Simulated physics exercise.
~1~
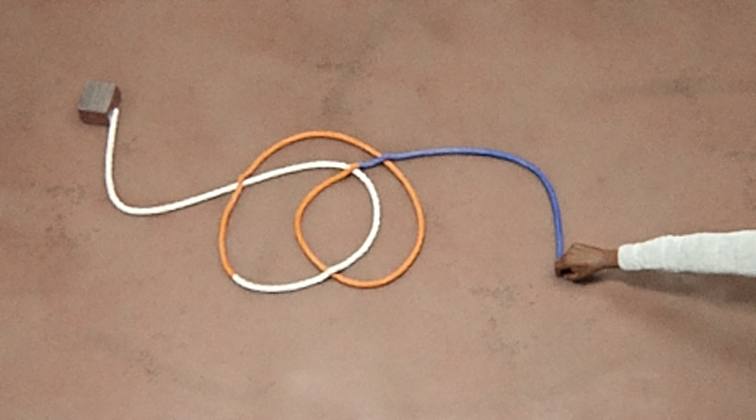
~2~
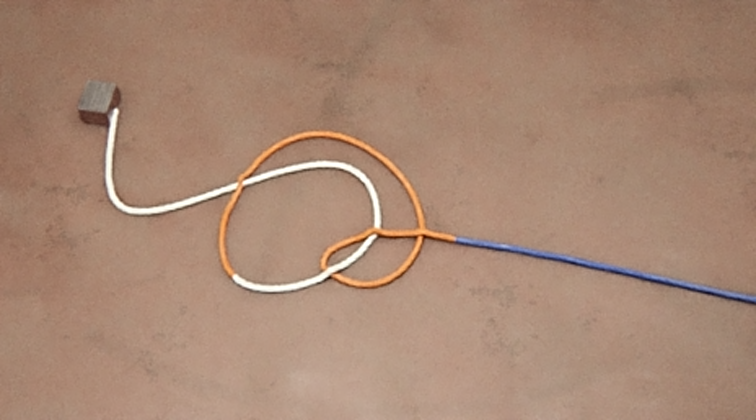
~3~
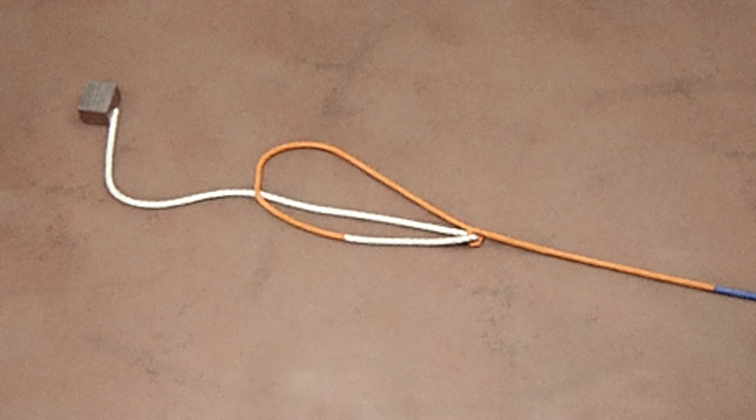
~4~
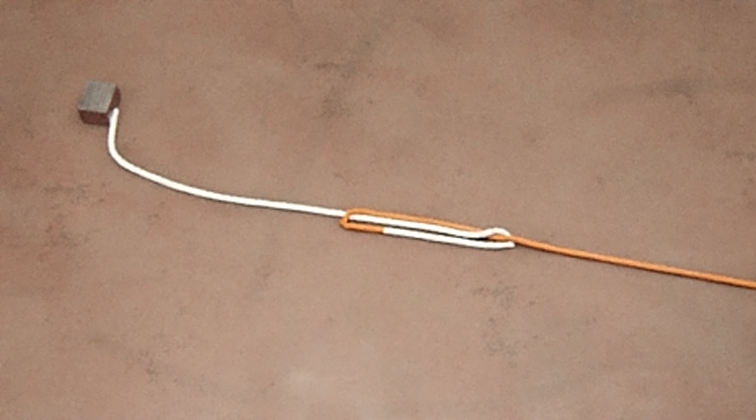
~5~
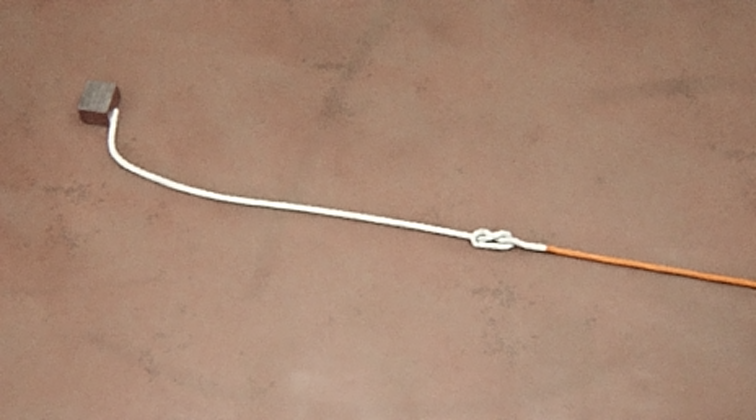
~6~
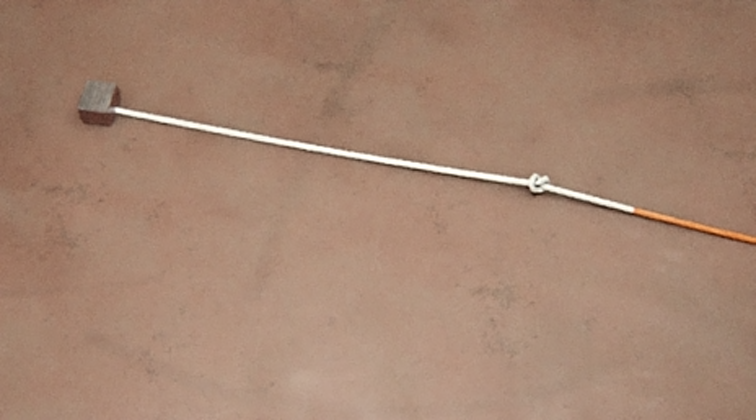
A hand pulling a looped white, orange and blue rope rightward from an anchored block, its loops shrinking into a tight knot.
